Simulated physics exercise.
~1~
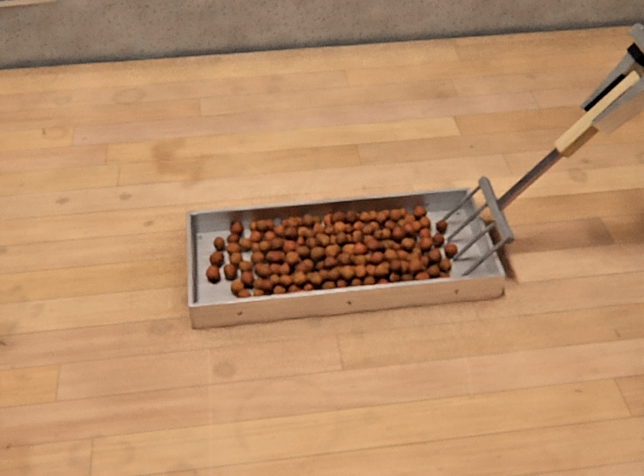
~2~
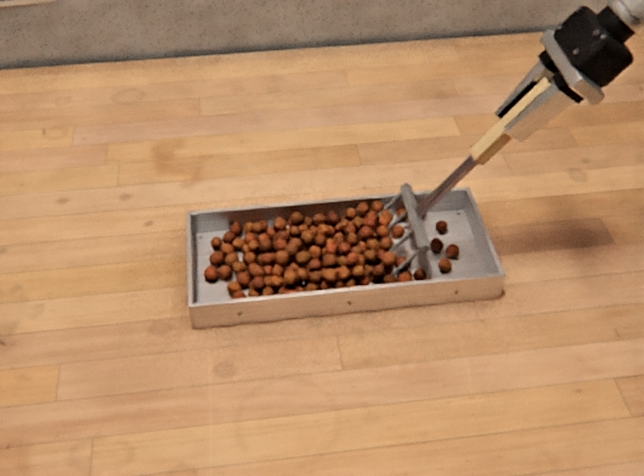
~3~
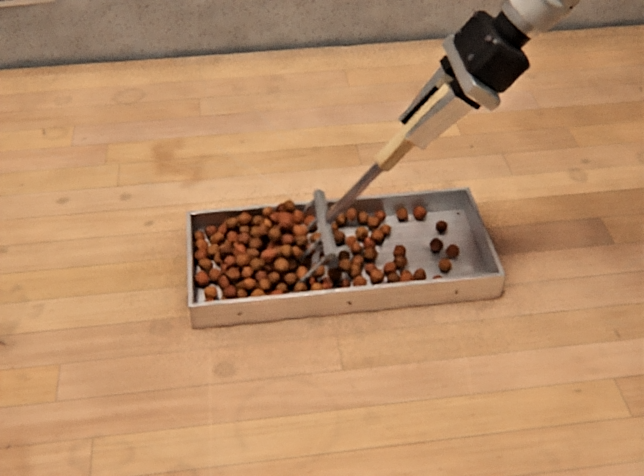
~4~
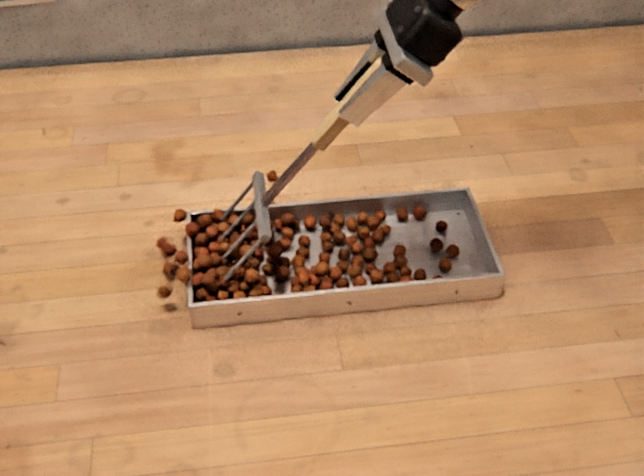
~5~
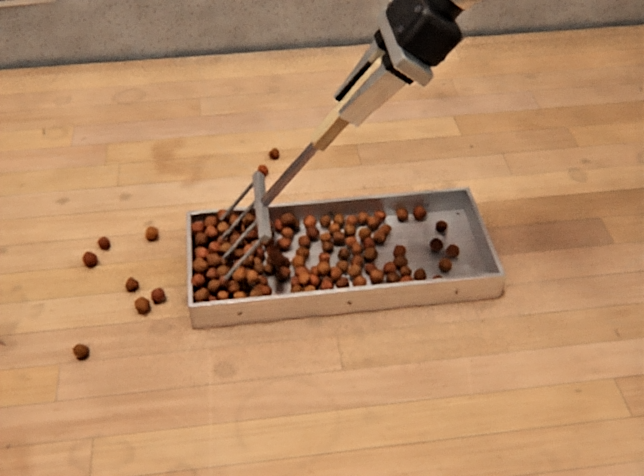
A robot arm holding a grey, pronged comb reaches down into a shallow metal tray of reddish-brown hazelnuts. The tray sits on a pale wooden plank surface, seen from above at an angle, with a grey strip running behind. Starting at the right end, the comb sweeps left through the nuts, bunching them toward the left side while some slip behind it. Near the left end, several nuts spill over the edge. The comb then stops, and the spilled nuts scatter across the wood to the left and just behind the tray, while most remain inside.
